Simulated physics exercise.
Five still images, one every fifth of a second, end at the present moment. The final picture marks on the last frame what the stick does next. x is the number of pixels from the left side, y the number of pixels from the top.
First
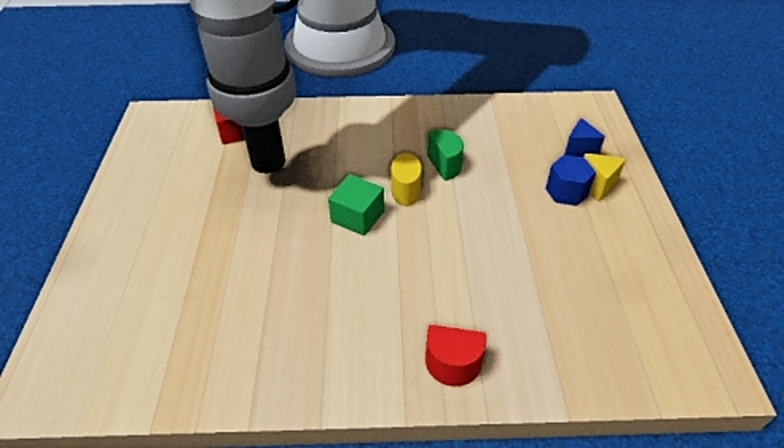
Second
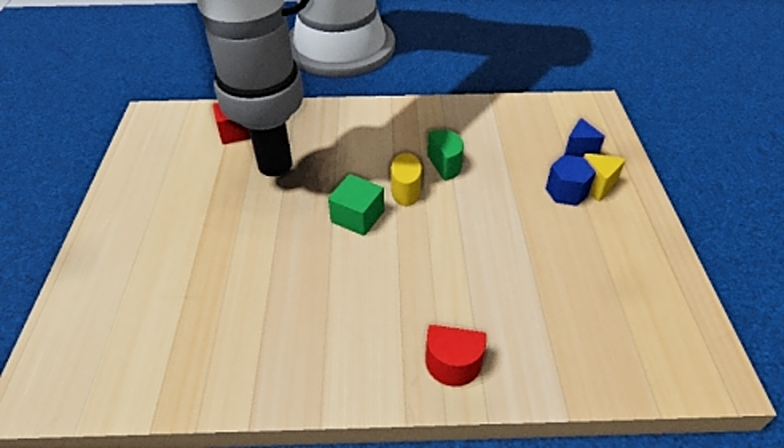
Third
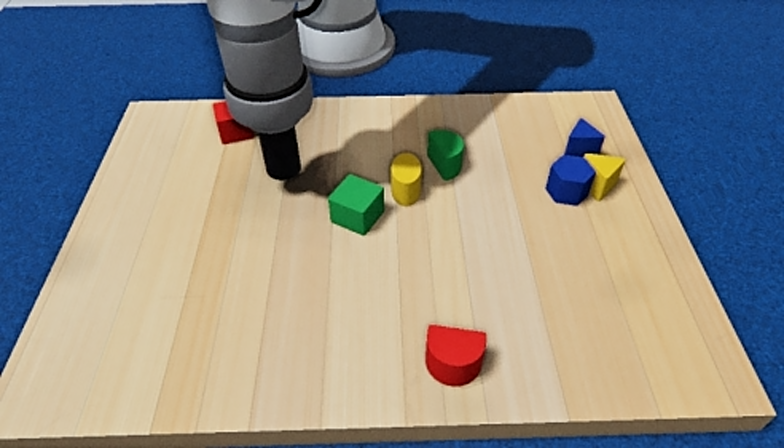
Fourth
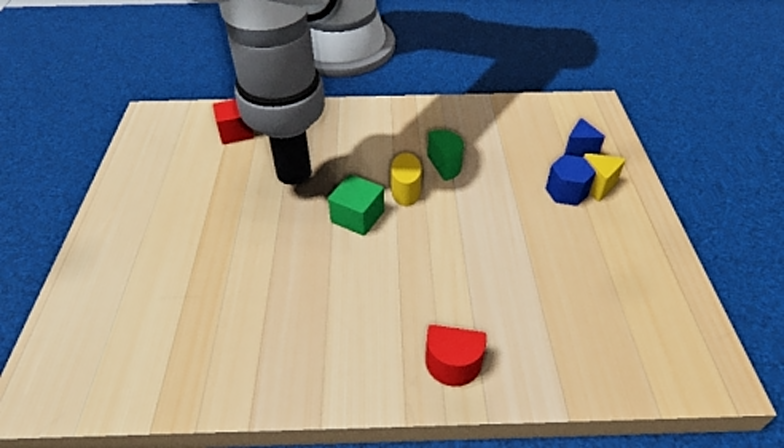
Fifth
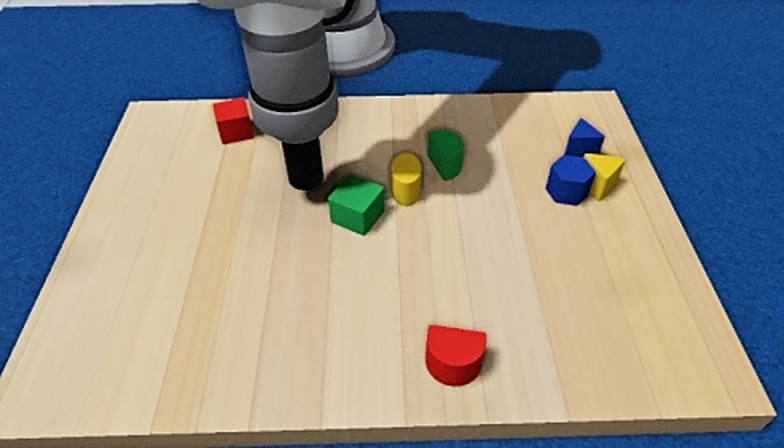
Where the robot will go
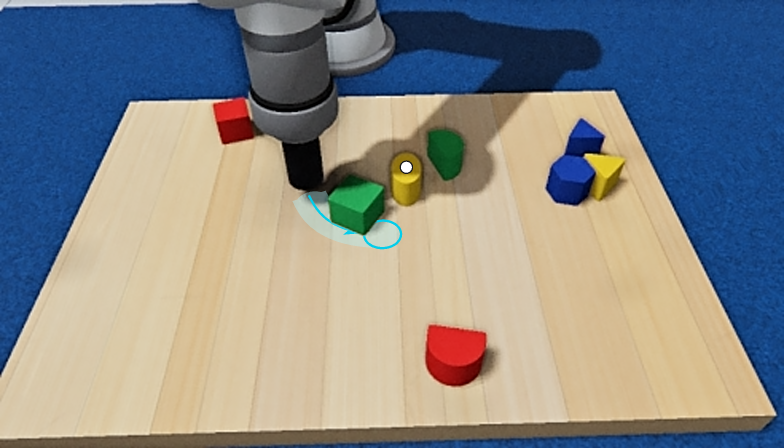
The clip shows a robot arm with a black tip moving slowly rightward and slightly toward the viewer over a wooden board, nearing a green block, while the red, green, yellow and blue blocks all stay still.
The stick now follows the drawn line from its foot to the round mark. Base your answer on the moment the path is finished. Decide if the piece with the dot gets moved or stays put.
It is shifted.
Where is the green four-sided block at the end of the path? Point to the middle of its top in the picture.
I expect it at (419, 197).
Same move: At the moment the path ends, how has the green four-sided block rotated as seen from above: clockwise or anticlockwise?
The green four-sided block rotates counterclockwise.
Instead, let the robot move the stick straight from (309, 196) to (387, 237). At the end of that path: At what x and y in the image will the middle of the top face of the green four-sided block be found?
That would be at about pixel (428, 218).
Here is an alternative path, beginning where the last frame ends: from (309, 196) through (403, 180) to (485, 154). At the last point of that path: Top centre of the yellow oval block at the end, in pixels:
Put as a pixel place, it's (444, 169).
The drawn path runs from (309, 196) by way of (323, 216) and (349, 230) to (383, 234); the dot is on the yellow oval block.
What follows on the original path. One third of the way, stick at (321, 199); green four-sided block at (361, 194).
Two thirds of the way, stick at (348, 213); green four-sided block at (386, 198), turned 50° anticlockwise.
At the end, stick at (382, 217); green four-sided block at (419, 197), turned 70° anticlockwise; yellow oval block at (416, 163), turned 35° anticlockwise.
